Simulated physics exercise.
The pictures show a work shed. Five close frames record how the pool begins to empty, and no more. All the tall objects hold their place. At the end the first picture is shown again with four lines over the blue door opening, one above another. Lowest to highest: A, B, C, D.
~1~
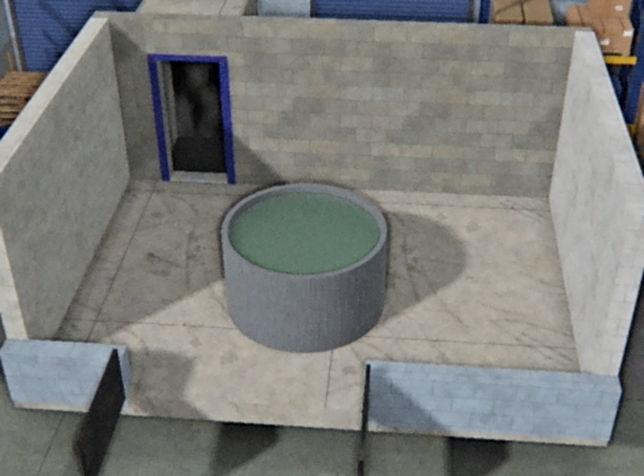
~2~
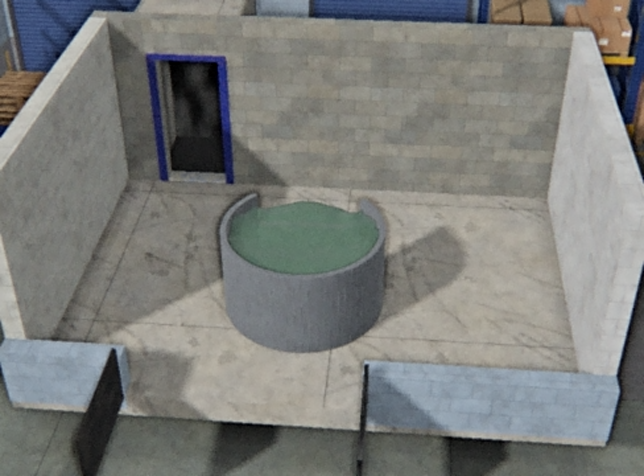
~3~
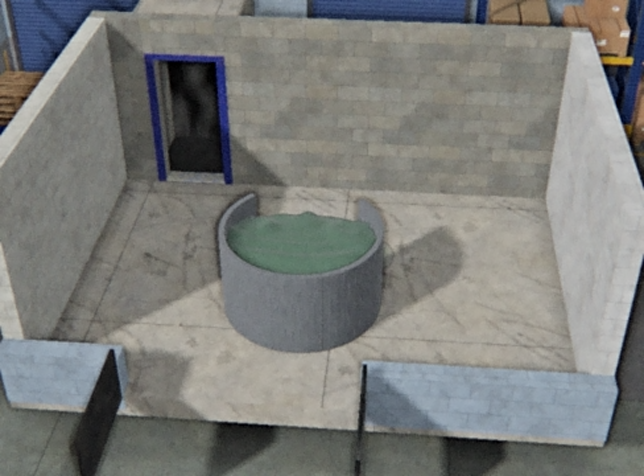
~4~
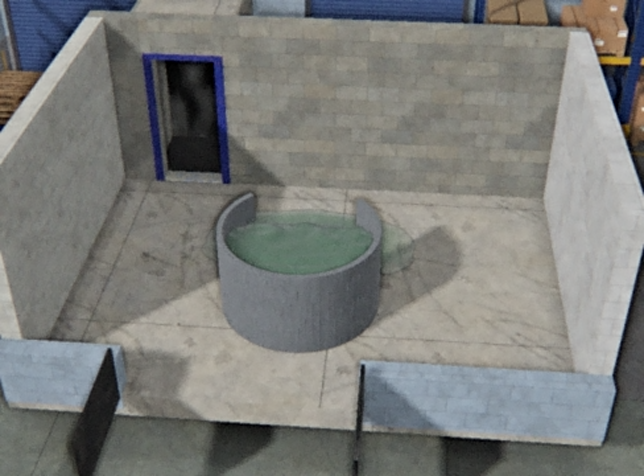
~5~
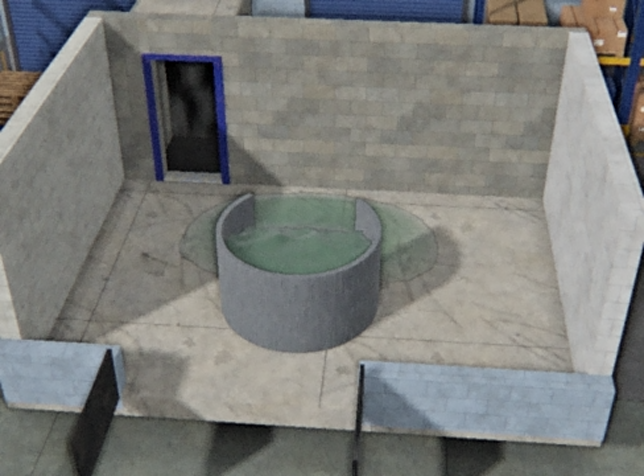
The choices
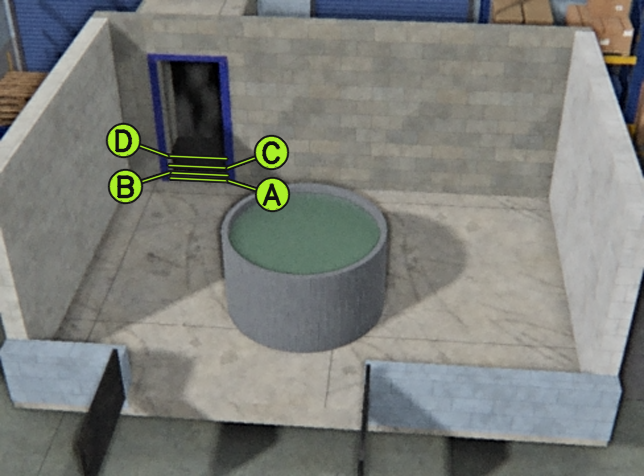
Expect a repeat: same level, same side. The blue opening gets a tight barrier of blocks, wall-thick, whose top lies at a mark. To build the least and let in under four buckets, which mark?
I would pick mark C.
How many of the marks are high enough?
Two.
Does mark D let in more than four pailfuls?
No, not at all.
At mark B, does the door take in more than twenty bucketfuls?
No, less.
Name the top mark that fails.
It is B.
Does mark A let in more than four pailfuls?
Yes, it does.
On the marked copy, A at (199, 179); B at (198, 174); C at (198, 166); D at (197, 157); from the bottom up A, B, C, D.
For mark A, dozens of bucketfuls pour in.
For mark B, about 7 bucketfuls get in.
For mark C, a splash gets over, under a bucket.
For mark D, nothing gets over.
